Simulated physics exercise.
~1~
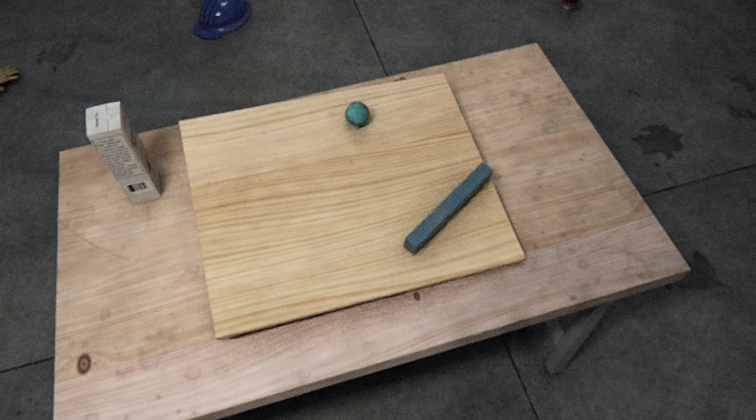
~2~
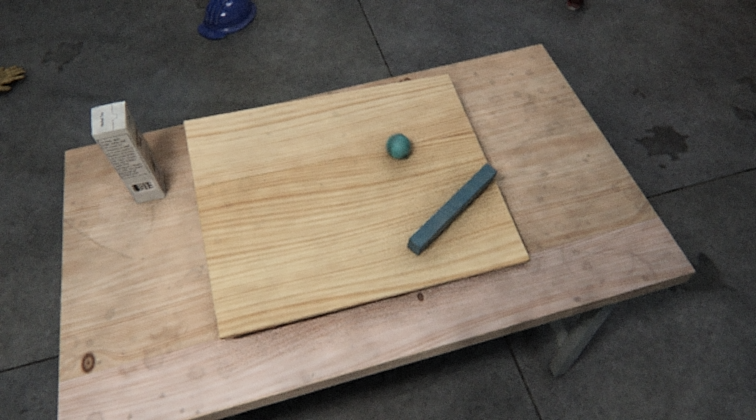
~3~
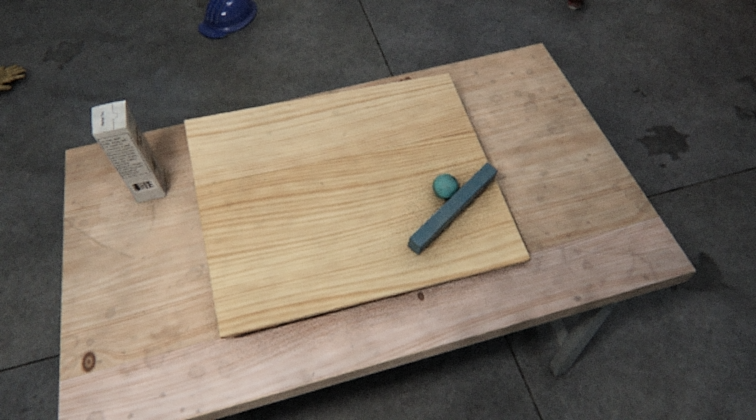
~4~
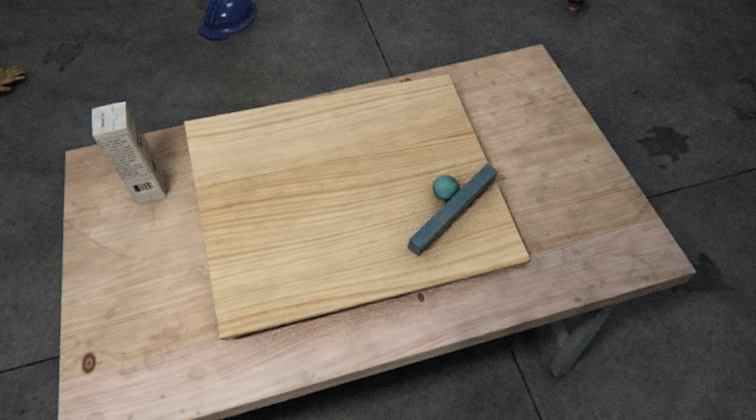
A small turquoise ball sits near the far edge of a pale, square-cornered wooden board, which lies on a larger wooden tabletop above a dark grey floor, seen from above at an angle. A blue-grey bar lies slantwise on the right part of the board, and a tall white carton stands on the tabletop to the left. Behind the table, part of a blue object shows on the floor. The ball moves right and toward the viewer across the board, then reaches the bar. It ends resting against the bar's upper left side, while the carton remains standing in place.
